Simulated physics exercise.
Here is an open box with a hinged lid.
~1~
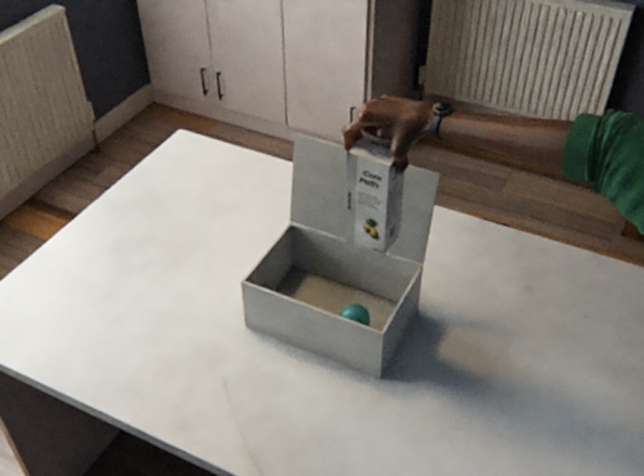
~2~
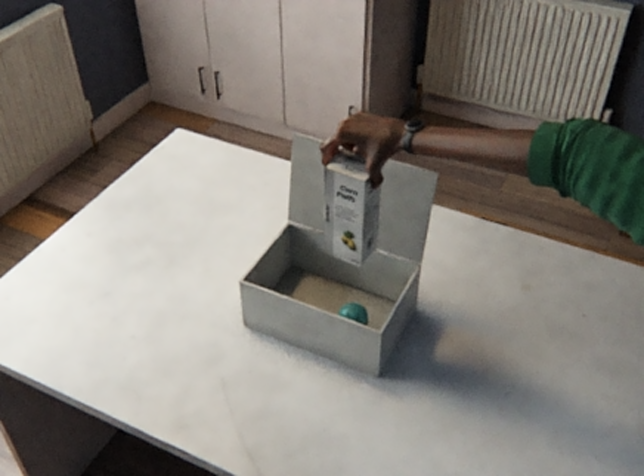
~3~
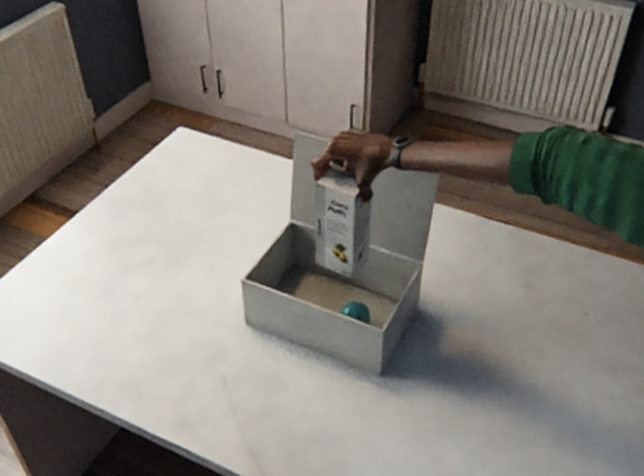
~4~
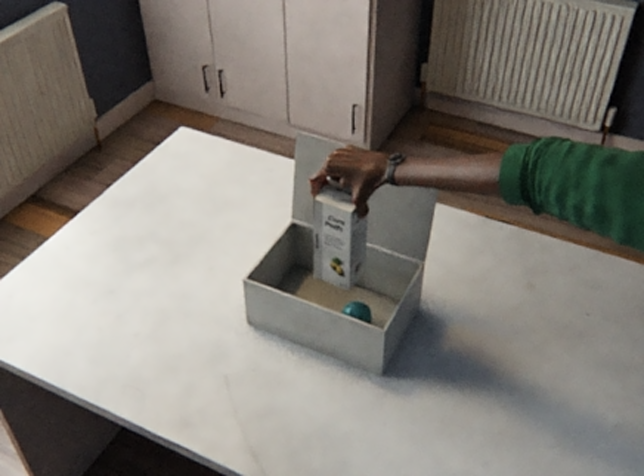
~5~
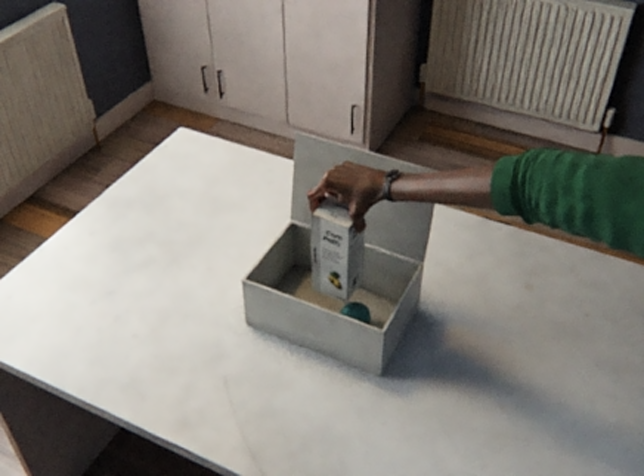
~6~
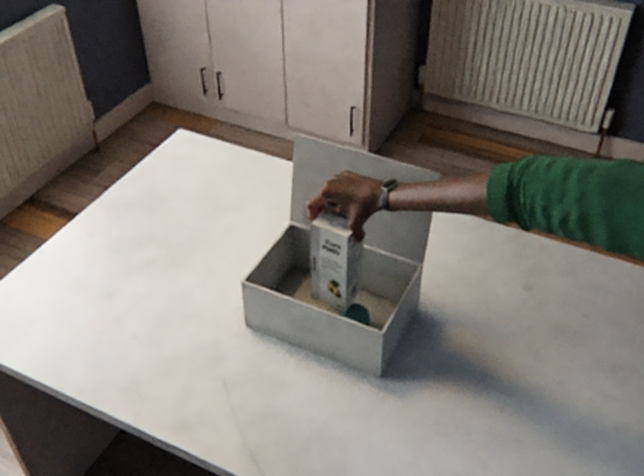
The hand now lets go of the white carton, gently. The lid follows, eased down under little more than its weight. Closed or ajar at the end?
Here the lid sits on the rim.
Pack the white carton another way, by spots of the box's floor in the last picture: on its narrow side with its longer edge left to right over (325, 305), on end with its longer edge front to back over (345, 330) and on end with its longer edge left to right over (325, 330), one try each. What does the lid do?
First try: It shuts flat; second try: It sits on the rim; third try: It stays ajar.
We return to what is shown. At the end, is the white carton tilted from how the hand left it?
It ends up tilted.
Then, 0.40 s later than the last frame, white carton on its side near (319, 289); turquoise ball moved about its own width.
Then, 1.40 s later than the last frame, lid 72° above the rim; white carton on its side near (325, 281); turquoise ball moved about its own width.
Then, 2.00 s later than the last frame, lid 30° above the rim; white carton on its side near (325, 281); turquoise ball moved about its own width.
When it is over, lid shut; lying over in the box, white carton; moved from the start, turquoise ball. End places, in pixels of the last picture, white carton near (325, 281).
